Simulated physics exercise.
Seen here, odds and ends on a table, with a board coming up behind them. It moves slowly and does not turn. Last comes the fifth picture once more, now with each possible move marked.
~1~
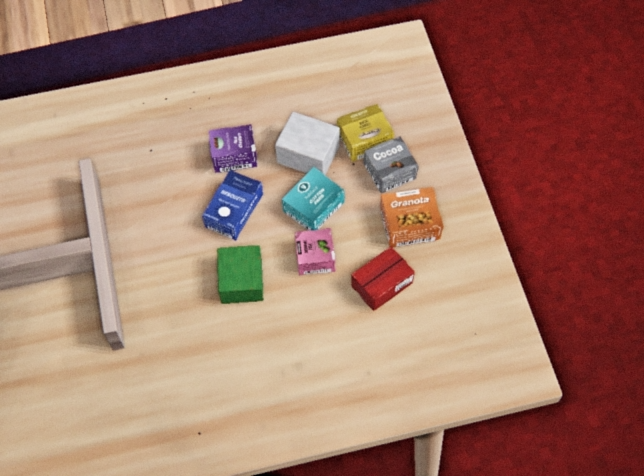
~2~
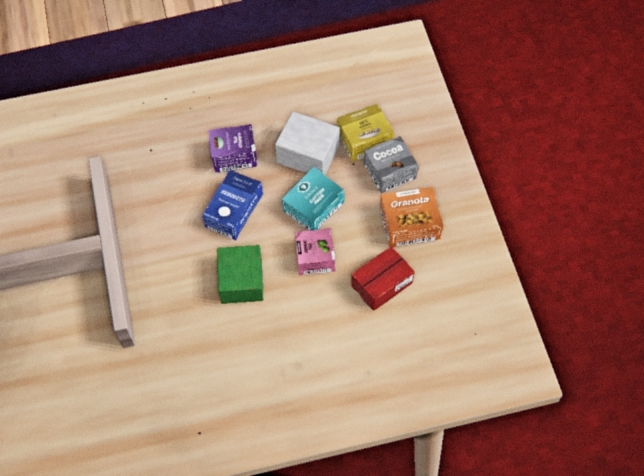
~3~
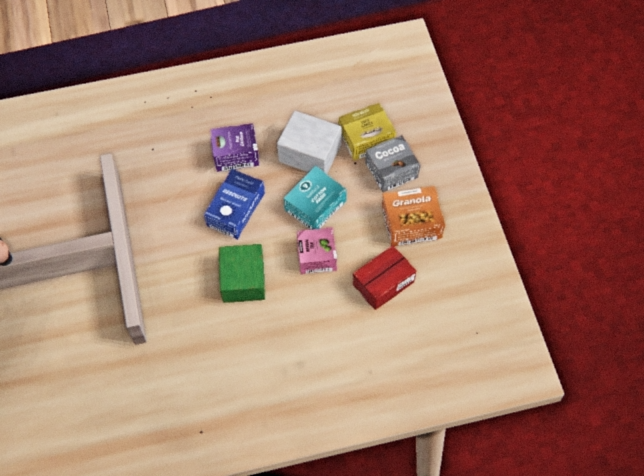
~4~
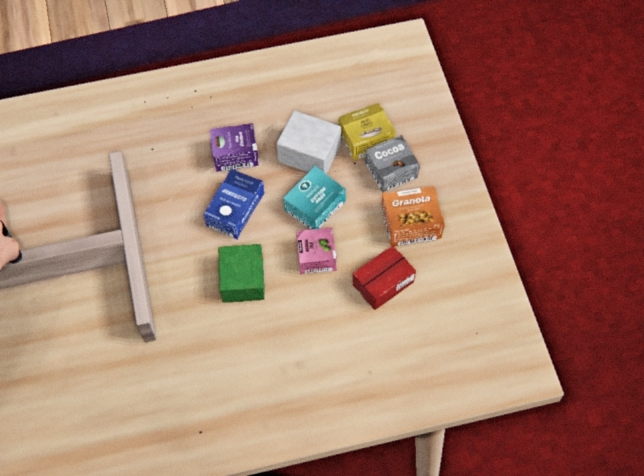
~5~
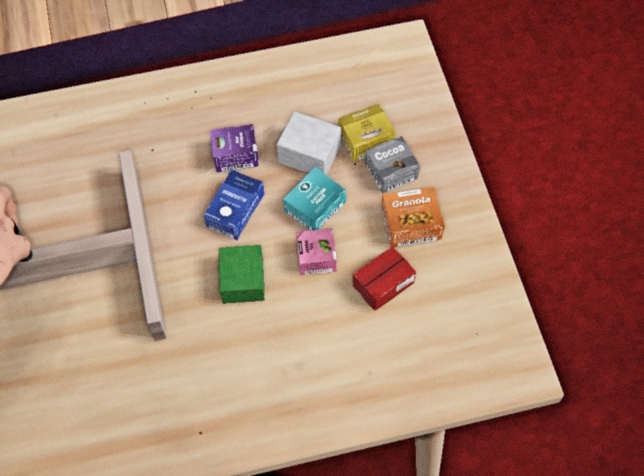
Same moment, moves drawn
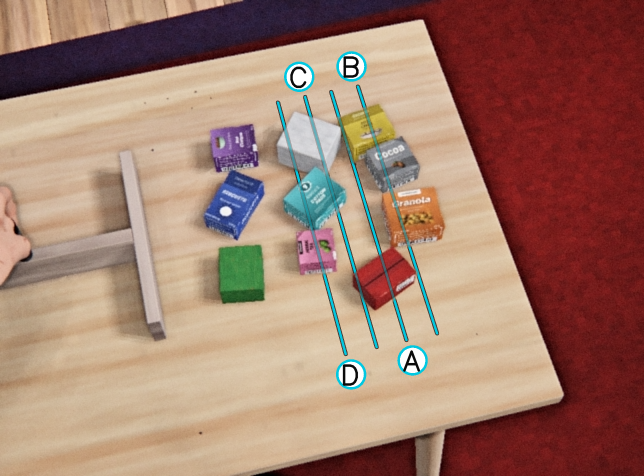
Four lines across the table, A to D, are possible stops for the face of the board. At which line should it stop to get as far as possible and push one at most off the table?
It should halt at A.
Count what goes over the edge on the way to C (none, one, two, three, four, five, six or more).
In all, none.
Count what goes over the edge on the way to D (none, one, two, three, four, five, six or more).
By then, none.
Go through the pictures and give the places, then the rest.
Purple packet (233, 149); orange packet (411, 217); turquoise box (314, 201), in the first picture.
Board (106, 239); blue packet (233, 205), in the second picture.
Board (119, 236); grey packet (393, 164), in the third picture.
Board (128, 234); green block (241, 273), in the fourth picture.
Board (138, 232); pink packet (317, 251); purple packet (235, 148); orange packet (412, 217), in the fifth picture.
On the marked copy, A at (366, 207); B at (395, 201); C at (338, 213); D at (309, 219).
Following A. Soon after the start, board (221, 215); green block (261, 269); blue packet (251, 197).
Later, board (302, 198); yellow packet (405, 122); grey packet (413, 158).
In the end, board (362, 186); yellow packet (460, 110); grey packet (468, 152); none fallen.
As for the rest, B drops three; C is within the limit but short; D is within the limit but short.
